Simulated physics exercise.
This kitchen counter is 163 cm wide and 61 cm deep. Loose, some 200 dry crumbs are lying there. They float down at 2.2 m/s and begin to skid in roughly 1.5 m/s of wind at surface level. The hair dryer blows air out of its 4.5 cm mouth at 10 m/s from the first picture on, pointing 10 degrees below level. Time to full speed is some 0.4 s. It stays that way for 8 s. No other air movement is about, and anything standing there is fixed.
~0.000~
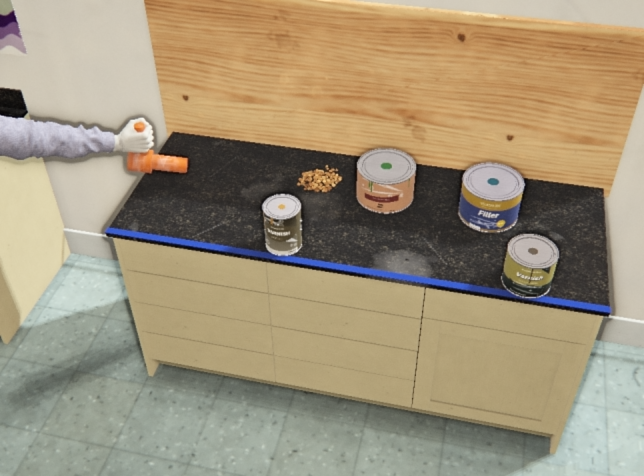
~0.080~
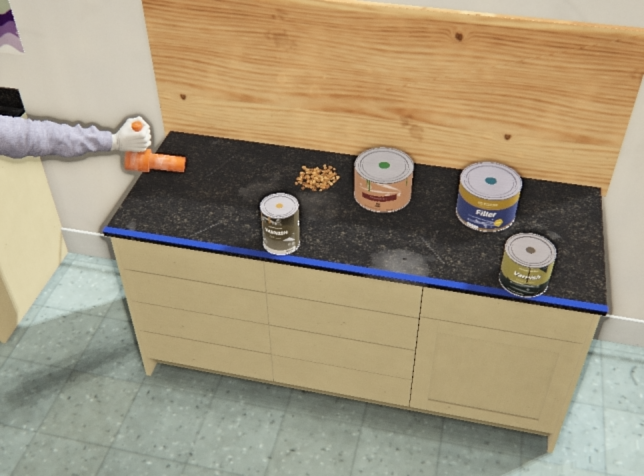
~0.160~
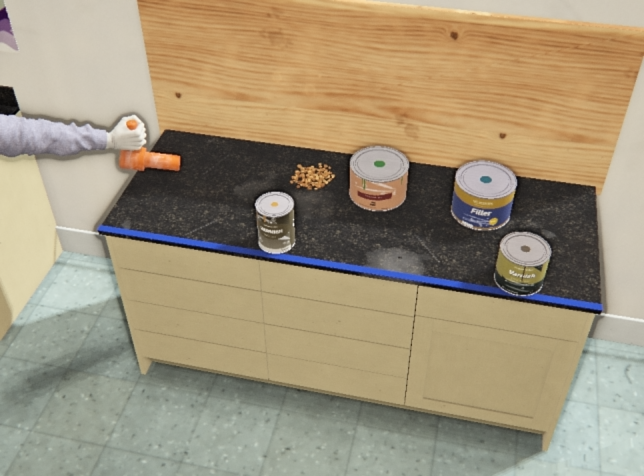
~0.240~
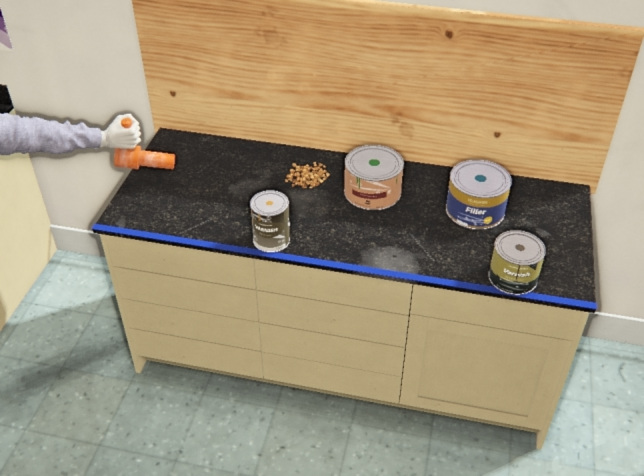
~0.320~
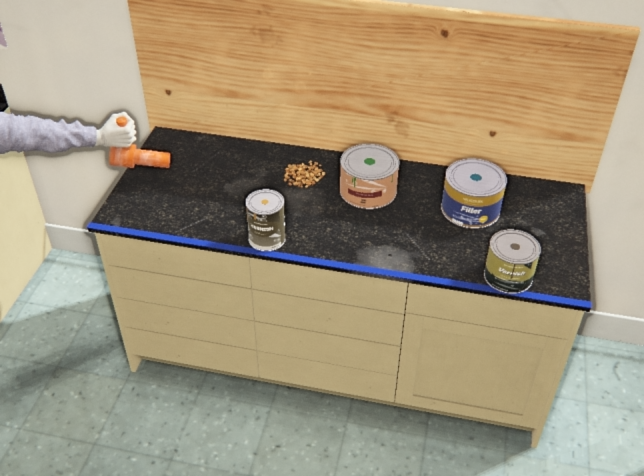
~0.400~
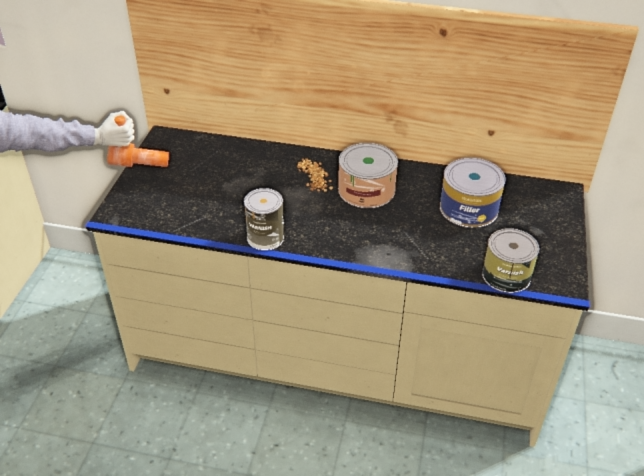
A gloved hand held an orange hair dryer at the left end of a black counter, where a pile of crumbs lay still among four tins, then shifted and spread slightly to the right.
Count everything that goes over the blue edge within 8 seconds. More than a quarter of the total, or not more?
Chances are the quarter threshold never gets crossed at that edge.
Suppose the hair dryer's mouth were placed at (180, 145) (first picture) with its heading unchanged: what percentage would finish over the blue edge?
0 per cent.
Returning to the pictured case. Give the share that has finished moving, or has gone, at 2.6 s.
Estimate: Close to 50 %.
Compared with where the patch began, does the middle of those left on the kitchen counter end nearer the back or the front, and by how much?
It has shifted to the far side, by around 5 cm.
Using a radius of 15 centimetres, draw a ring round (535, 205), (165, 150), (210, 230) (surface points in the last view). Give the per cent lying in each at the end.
First spot near 30 %, second near 0 %, third near 0 %.
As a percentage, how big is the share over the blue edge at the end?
My estimate is around 0 %.
After 1.6 s, 56 % are on the move or not yet settled, 0 % are over the blue edge; the middle of those still in play is near (520, 196).
After 2.6 s, 49 % are on the move or not yet settled, 0 % are over the blue edge; the middle of those still in play is near (519, 195).
After 4.4 s, 41 % are on the move or not yet settled, 0 % are over the blue edge; the middle of those still in play is near (518, 195).
After 8.0 s, at the end, 0 % are over the blue edge; the middle of those still in play is near (516, 195).
